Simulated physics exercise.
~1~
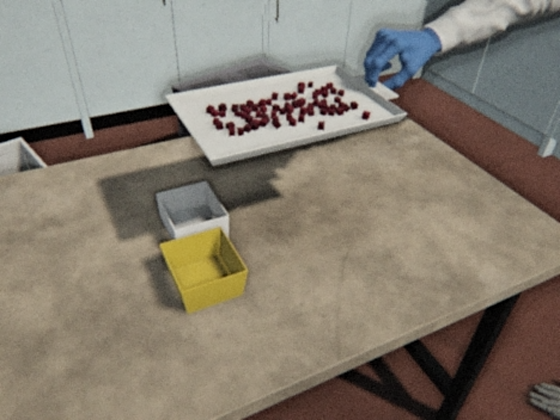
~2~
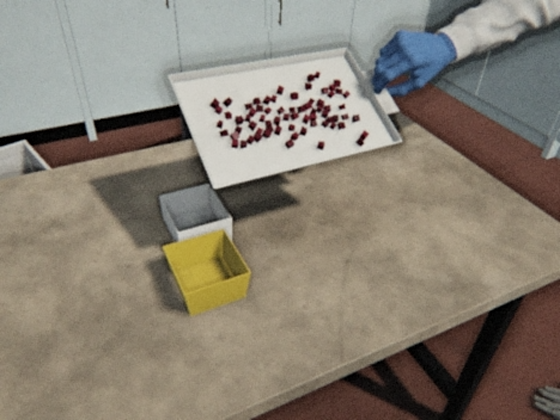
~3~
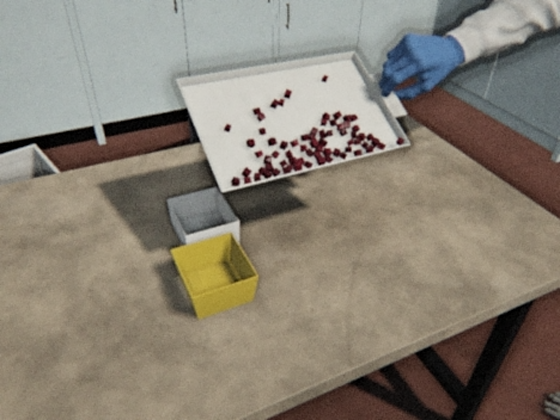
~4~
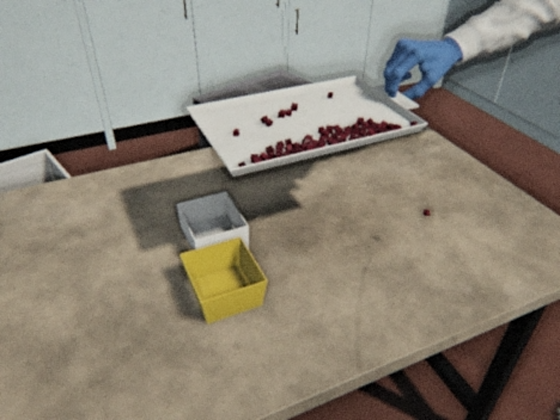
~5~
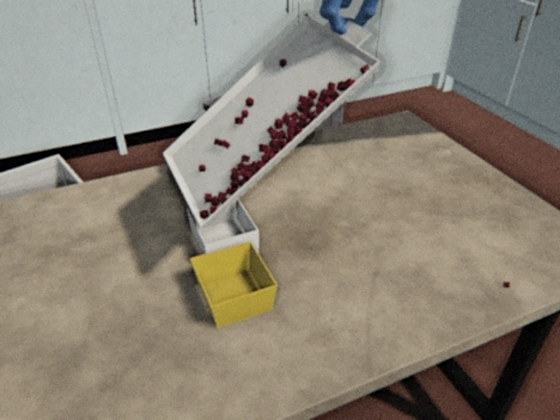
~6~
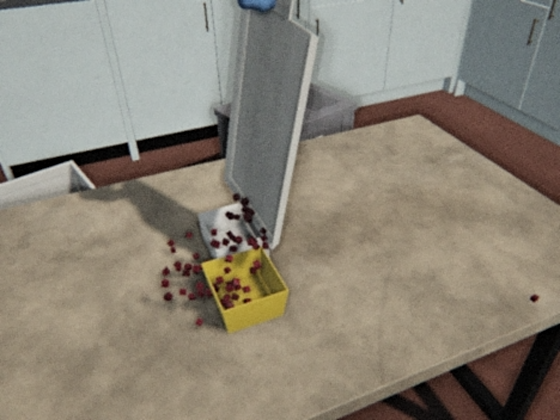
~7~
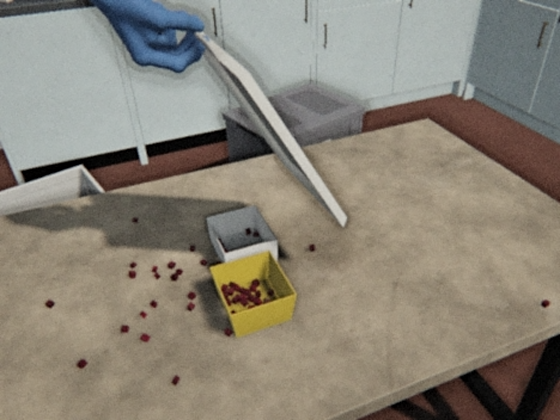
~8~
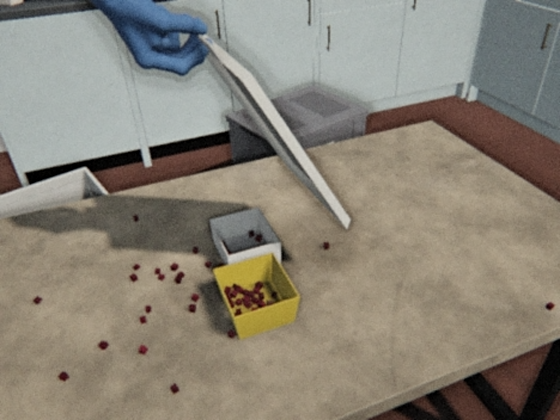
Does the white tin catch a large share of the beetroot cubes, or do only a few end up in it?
Only a few end up in the white tin. Much larger shares land in the yellow tin and outside both tins.
